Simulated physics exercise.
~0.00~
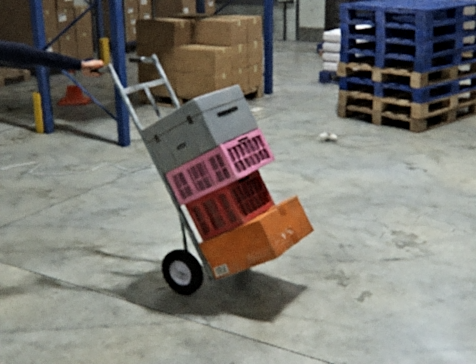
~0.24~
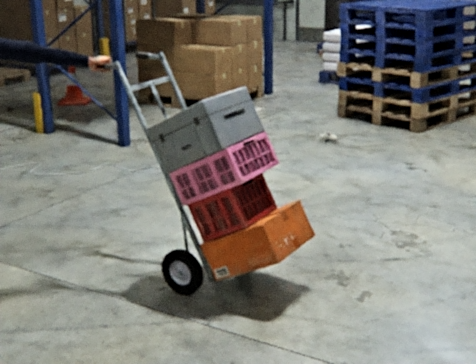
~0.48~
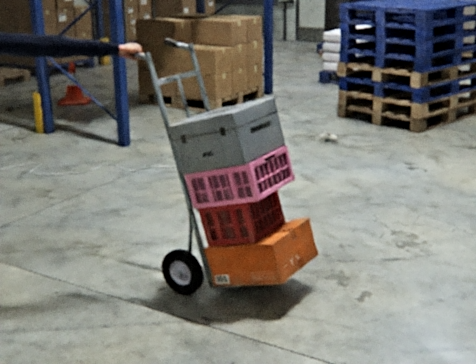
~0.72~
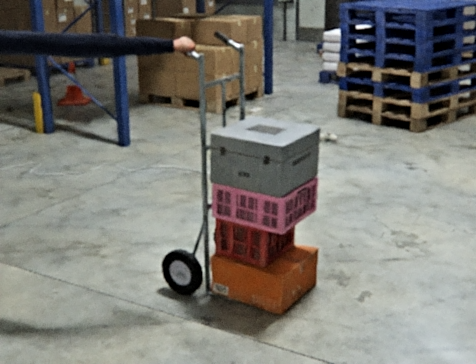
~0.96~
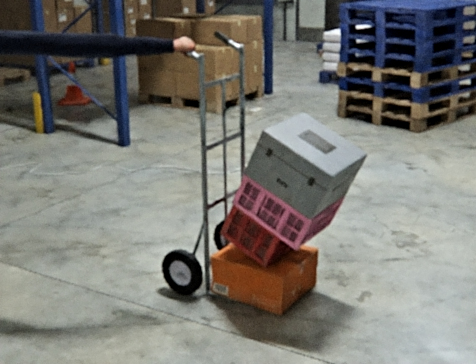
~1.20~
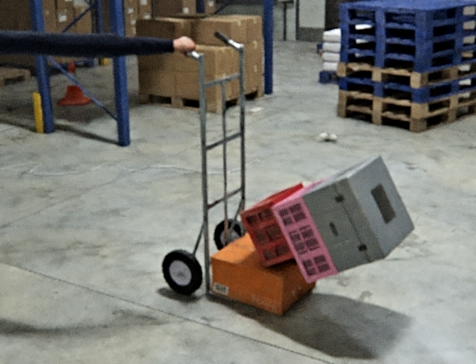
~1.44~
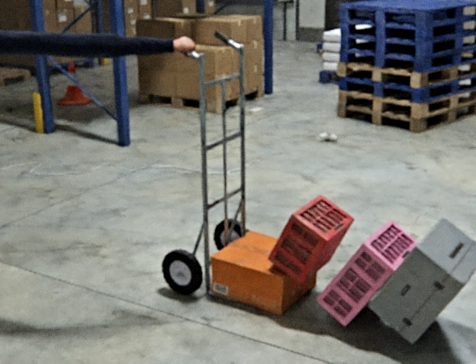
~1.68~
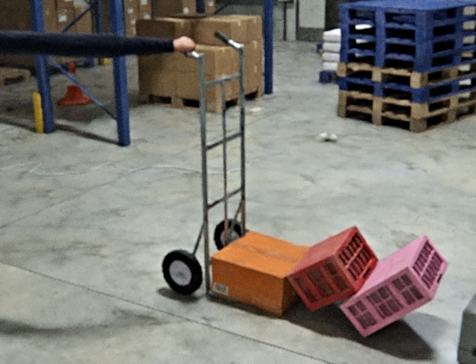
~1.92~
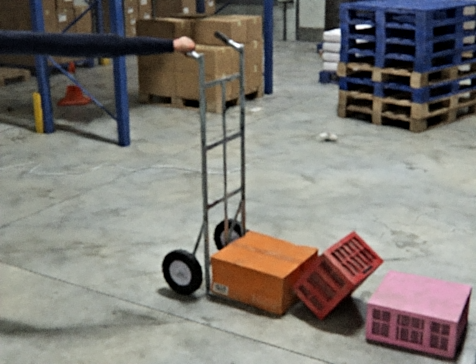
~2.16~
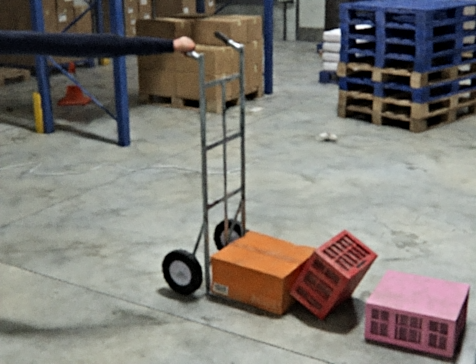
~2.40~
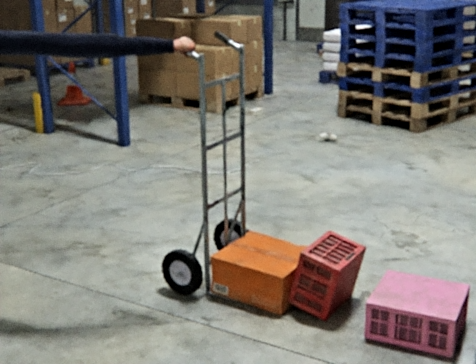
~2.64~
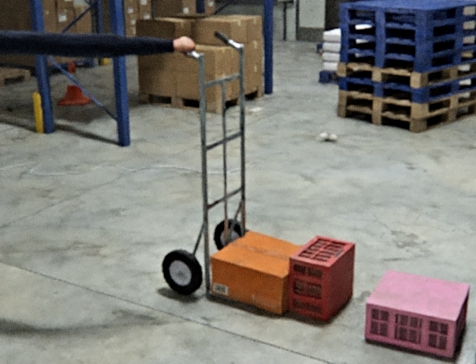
The clip opens on a two-wheeled hand truck leaning back to the left in a warehouse, held by an outstretched arm and stacked with an orange box, a red crate, a pink crate and a grey toolbox. The arm swings the truck upright until its base meets the floor. The upper three pieces keep tipping to the right and topple off over the orange box. The toolbox tumbles out of view on the right, while the pink crate lands on the floor. The red crate leans against the orange box, then settles beside it, the orange box still on the upright truck.
